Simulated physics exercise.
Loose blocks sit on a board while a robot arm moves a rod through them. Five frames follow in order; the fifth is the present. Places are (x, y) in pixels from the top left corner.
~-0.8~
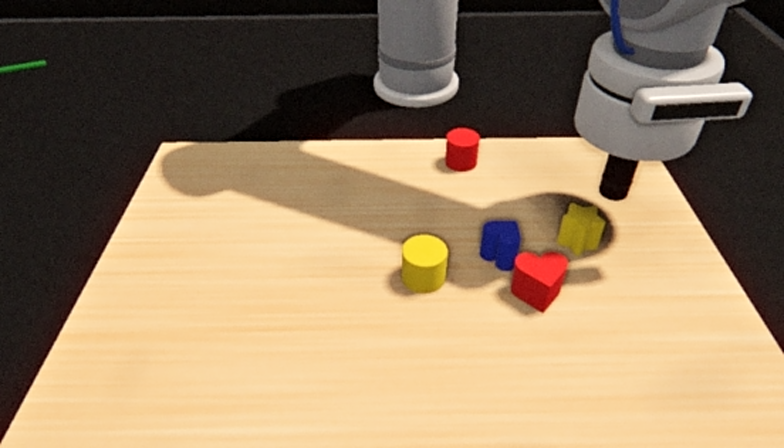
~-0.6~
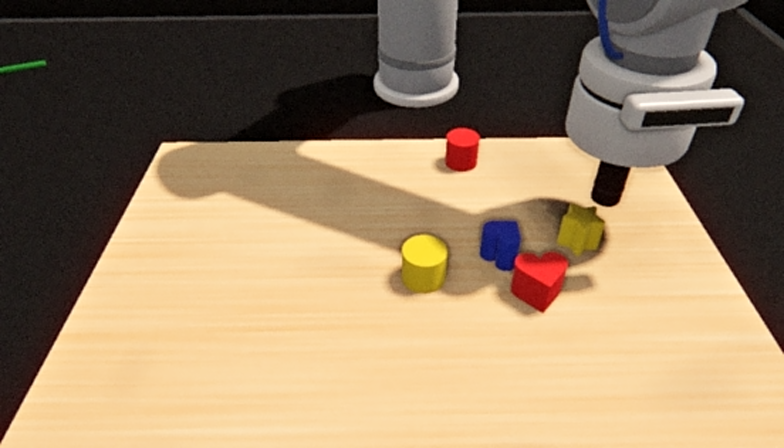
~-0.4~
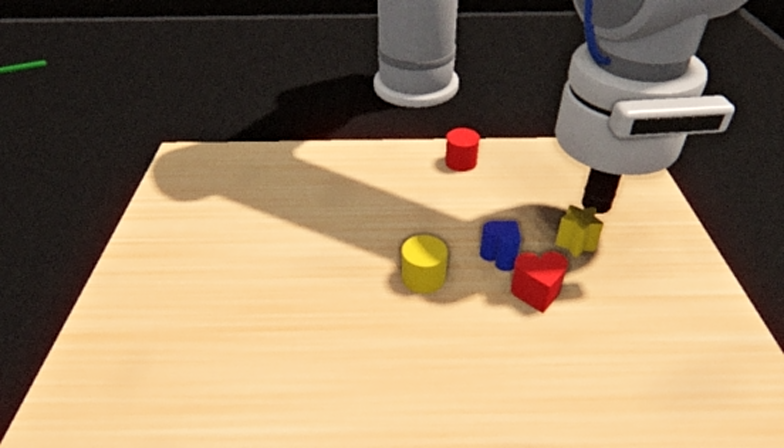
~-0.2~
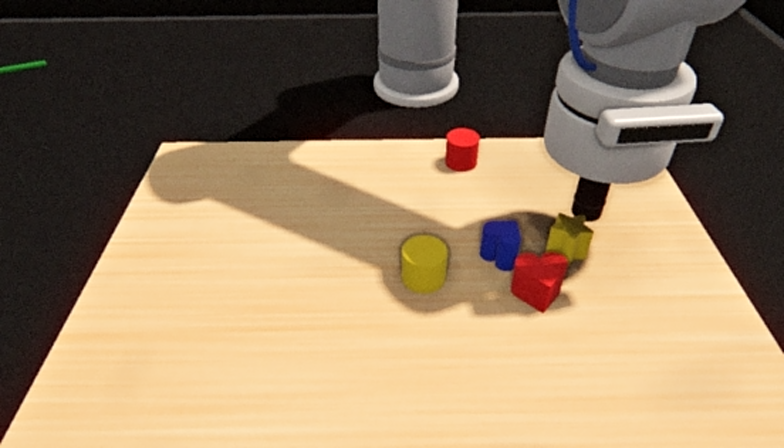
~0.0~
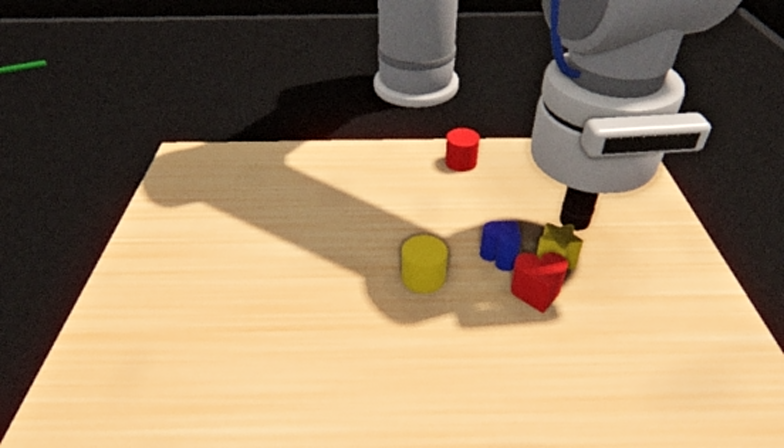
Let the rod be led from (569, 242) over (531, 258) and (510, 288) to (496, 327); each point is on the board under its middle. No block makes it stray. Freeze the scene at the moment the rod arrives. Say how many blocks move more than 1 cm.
In total, three or more blocks get moved by over 1 cm.
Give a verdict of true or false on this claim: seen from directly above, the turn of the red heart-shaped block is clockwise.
False - the claim does not hold.
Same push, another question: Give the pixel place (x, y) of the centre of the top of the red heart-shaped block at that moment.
Top centre: (575, 324).
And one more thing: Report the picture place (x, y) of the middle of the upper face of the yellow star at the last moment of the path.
(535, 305)
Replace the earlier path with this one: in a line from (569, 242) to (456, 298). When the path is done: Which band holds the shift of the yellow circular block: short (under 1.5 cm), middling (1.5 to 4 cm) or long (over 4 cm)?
The answer here is less than 1.5 cm.
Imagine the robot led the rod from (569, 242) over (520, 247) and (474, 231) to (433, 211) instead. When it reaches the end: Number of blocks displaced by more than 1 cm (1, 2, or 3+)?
The push moves two blocks more than 1 cm.
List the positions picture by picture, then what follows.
The first picture shows tip of the rod at (612, 193), middles of tops, yellow circular block at (425, 250), blue heart-shaped block at (504, 230), red heart-shaped block at (543, 266), yellow star at (584, 215).
The second picture shows rod at (605, 199), nothing pushed.
The third picture shows rod at (596, 206), yellow star at (583, 216).
The fourth picture shows rod at (586, 214), yellow star at (573, 224).
The fifth picture shows rod at (574, 222), yellow circular block at (425, 250), blue heart-shaped block at (504, 230), red heart-shaped block at (543, 266), yellow star at (562, 234).
The first path, step by step. One third of the way, rod at (534, 239); red heart-shaped block at (545, 281), turned 15° clockwise; yellow star at (545, 256), turned 65° anticlockwise.
Two thirds of the way, rod at (514, 269); blue heart-shaped block at (491, 234), turned 40° clockwise; red heart-shaped block at (559, 307); yellow star at (539, 280), turned 115° anticlockwise.
At the end, rod at (500, 307); yellow circular block unmoved; blue heart-shaped block at (491, 234), turned 40° clockwise; red heart-shaped block at (575, 324), turned 35° anticlockwise; yellow star at (537, 306), turned 155° anticlockwise.
